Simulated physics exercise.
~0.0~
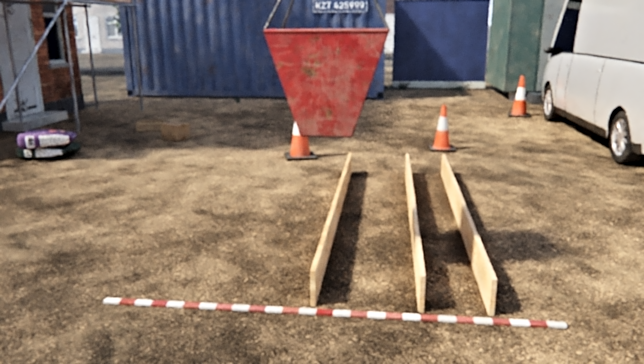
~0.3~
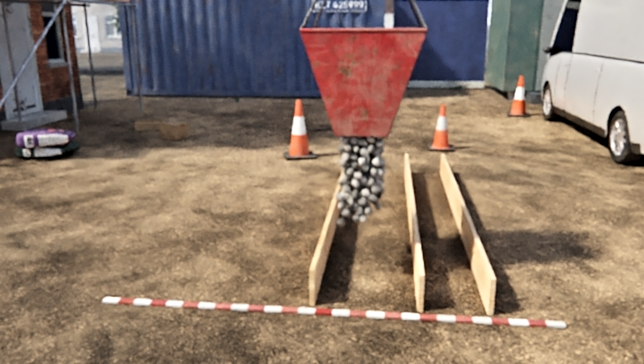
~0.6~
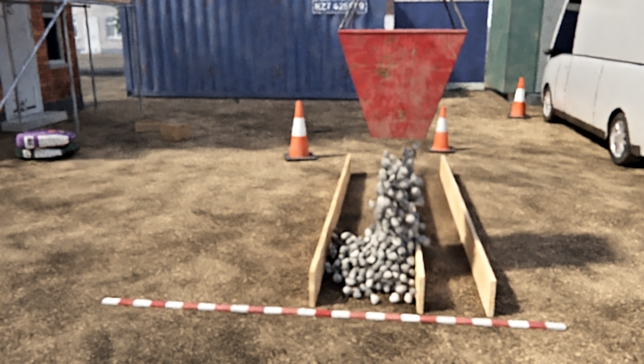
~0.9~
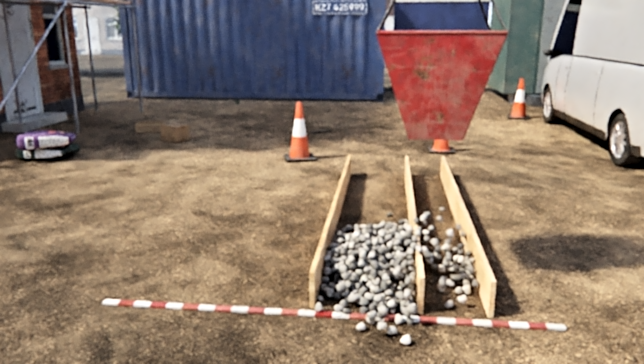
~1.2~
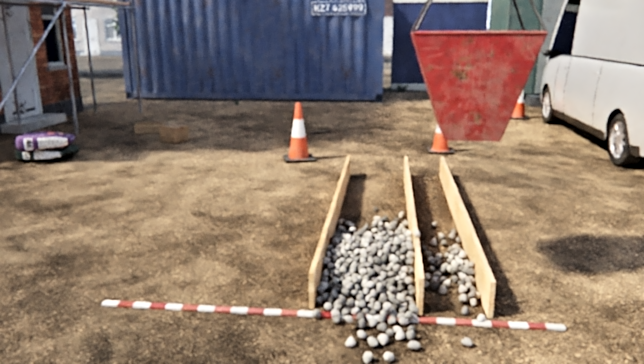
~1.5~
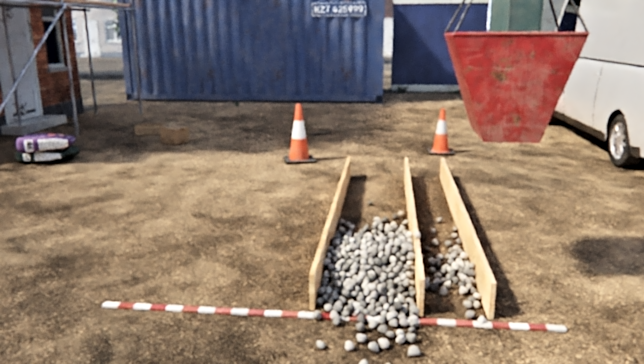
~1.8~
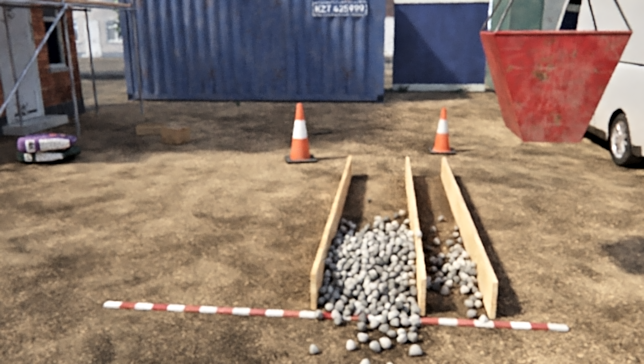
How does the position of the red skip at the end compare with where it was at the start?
At the start the skip hangs in front of the blue container, roughly in line with the left bay. By the end it is well to the right, beyond the boards and in front of the white van.
